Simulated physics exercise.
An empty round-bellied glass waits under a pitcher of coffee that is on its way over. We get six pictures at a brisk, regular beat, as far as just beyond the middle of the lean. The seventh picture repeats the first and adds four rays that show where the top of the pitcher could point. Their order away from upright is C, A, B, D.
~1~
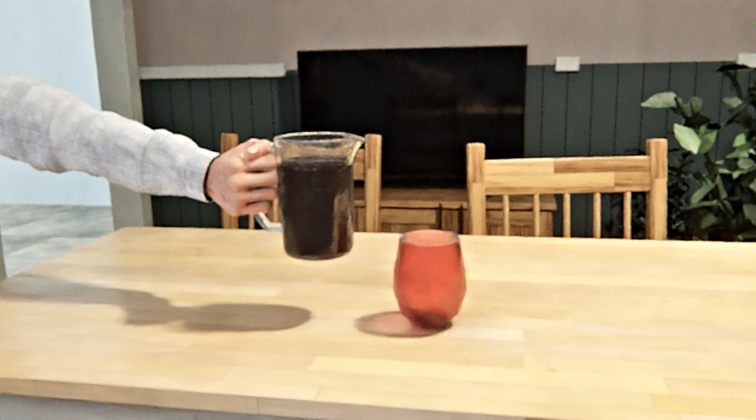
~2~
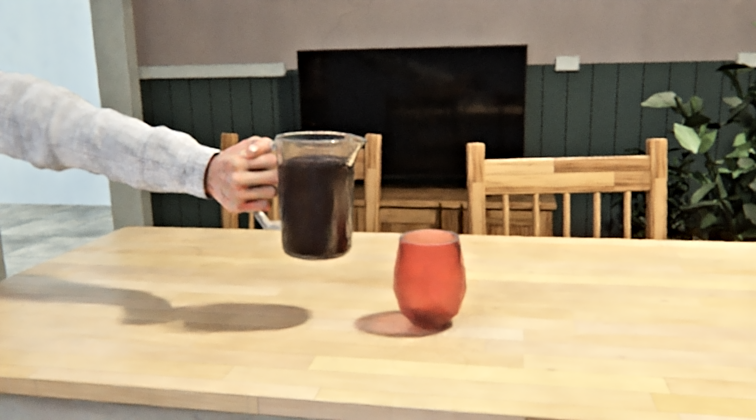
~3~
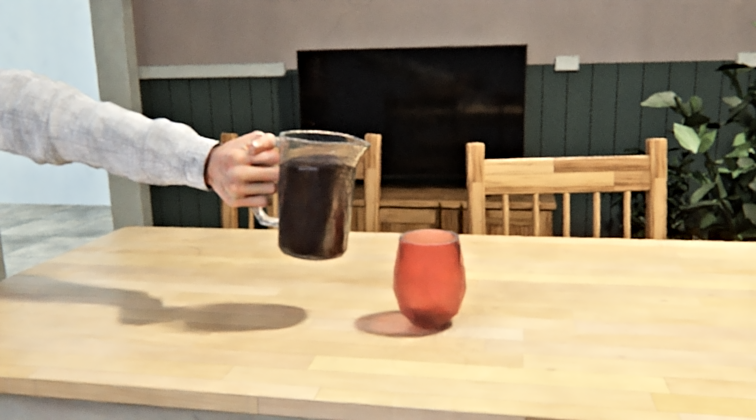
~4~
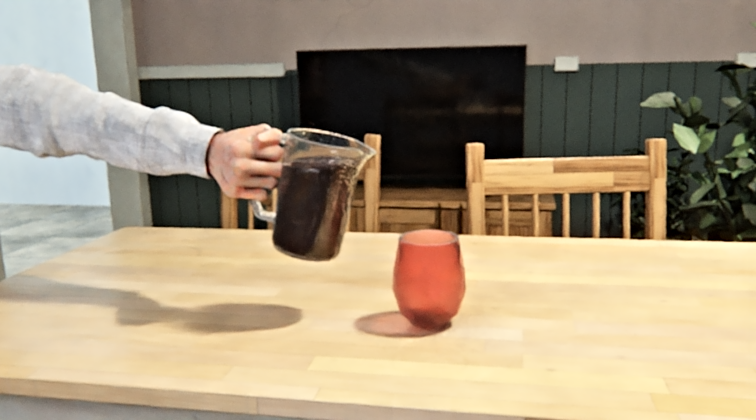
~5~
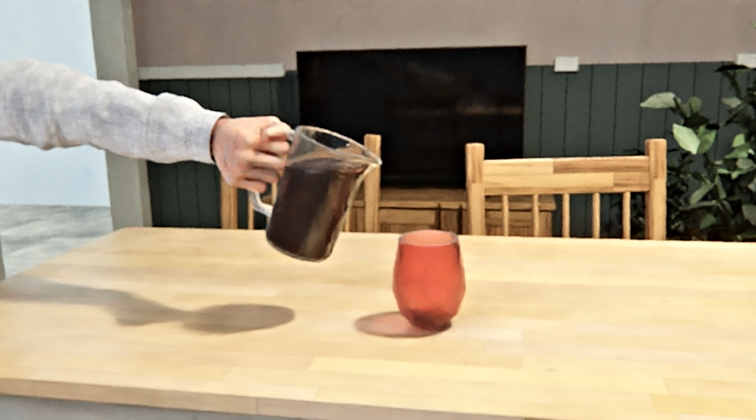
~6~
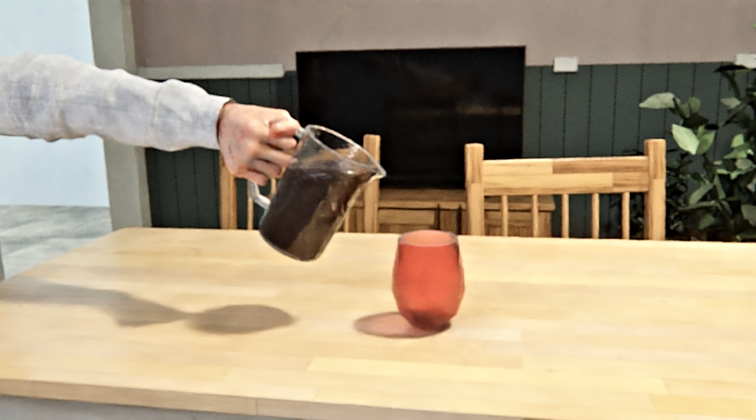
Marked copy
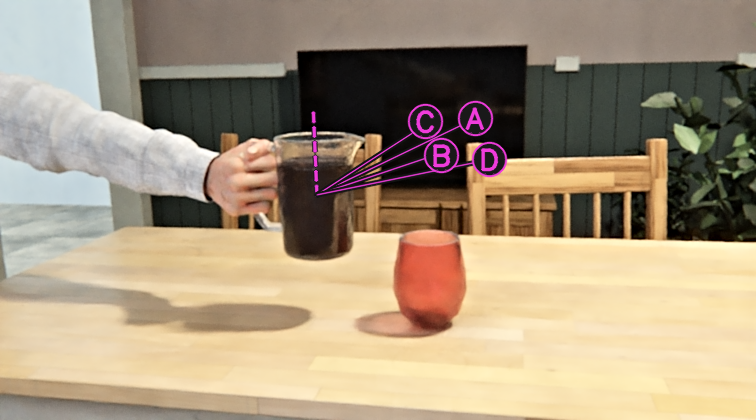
The clip shows a hand holding a glass pitcher of dark liquid beside a red round-bellied glass on a wooden table; the pitcher starts upright, then the hand gradually tilts it to the right, with no liquid leaving it.
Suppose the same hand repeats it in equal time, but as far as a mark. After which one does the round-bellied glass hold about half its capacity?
Mark A does it best.
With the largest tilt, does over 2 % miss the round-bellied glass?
Yes, it does.
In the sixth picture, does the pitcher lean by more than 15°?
Yes, it does.
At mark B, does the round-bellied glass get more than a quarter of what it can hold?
Yes, it does.
On the marked copy, A at (460, 125); B at (424, 158); C at (412, 133); D at (473, 162).
For mark A, the round-bellied glass ends with about 51 % of what it can hold.
For mark B, the round-bellied glass ends with about 61 % of what it can hold; 6 % of the coffee is spilt.
For mark C, the round-bellied glass ends with about 36 % of what it can hold.
For mark D, the round-bellied glass ends with about 59 % of what it can hold; 21 % of the coffee is spilt.
